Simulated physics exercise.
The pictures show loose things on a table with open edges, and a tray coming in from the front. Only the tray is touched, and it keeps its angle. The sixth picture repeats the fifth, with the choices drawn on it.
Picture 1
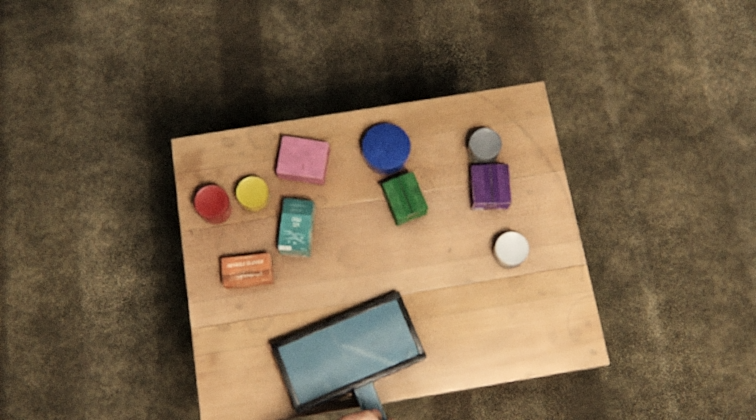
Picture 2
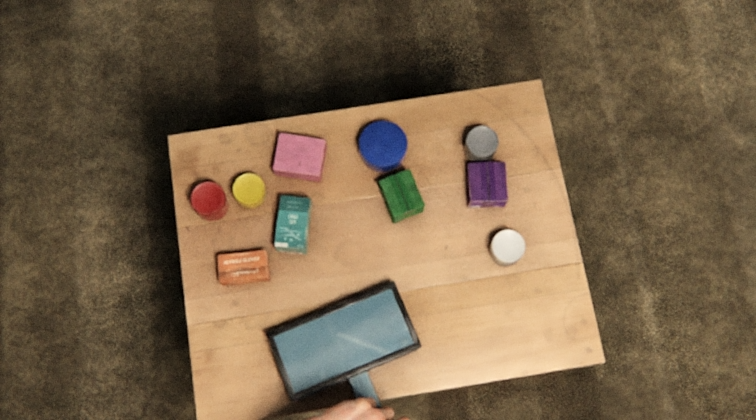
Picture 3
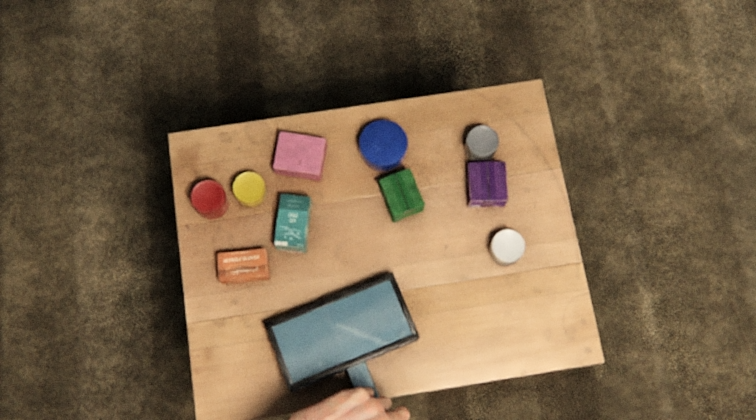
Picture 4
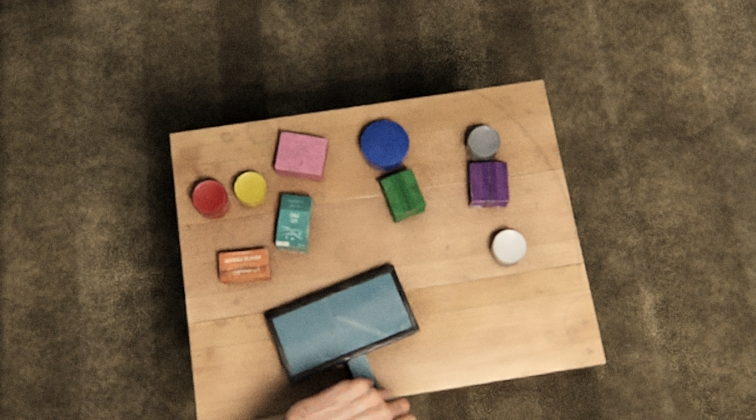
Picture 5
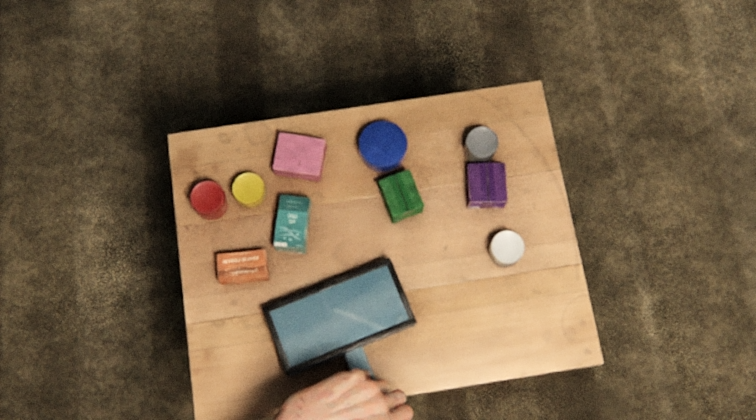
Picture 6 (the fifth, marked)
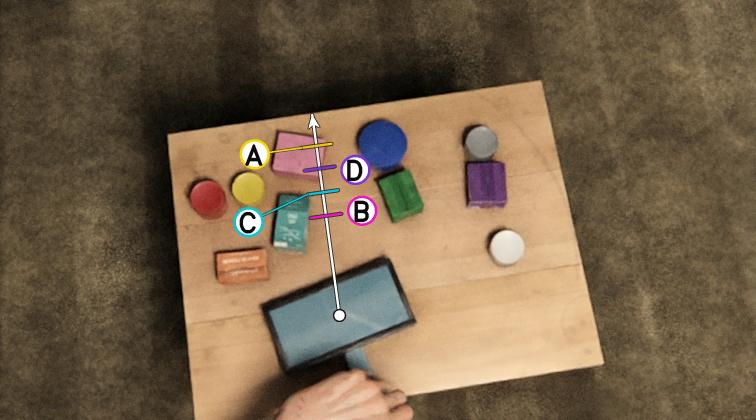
A hand slides a blue tray slightly forward on a wooden table among small colourful objects.
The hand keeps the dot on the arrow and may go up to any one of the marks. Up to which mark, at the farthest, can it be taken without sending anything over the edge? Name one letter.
No farther than D.
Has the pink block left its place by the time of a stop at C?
Yes.
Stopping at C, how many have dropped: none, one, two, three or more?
In all, none.
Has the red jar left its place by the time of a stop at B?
No.
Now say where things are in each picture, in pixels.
The first picture shows blue pot (386, 149); green box (405, 199); orange box (247, 271).
The second picture shows tray (344, 340); purple box (487, 185).
The third picture shows tray (343, 330); white jar (507, 248).
The fourth picture shows tray (343, 323); turquoise box (295, 224).
The fifth picture shows tray (340, 316); red jar (210, 201); blue pot (383, 147); green box (401, 197).
On the copy, A at (316, 146); B at (326, 216); C at (323, 192); D at (320, 169); the arrow from (340, 315) to (313, 115); the white dot at (340, 315).
On D. First, tray (333, 263); orange box (238, 256); turquoise box (288, 212).
Then, tray (325, 209); pink block (299, 141); blue pot (385, 136).
Finally, tray (320, 172); pink block (296, 123); turquoise box (258, 134); nothing has fallen.
By contrast, A drops the turquoise box and pink block; B is safe but short; C is safe but short.
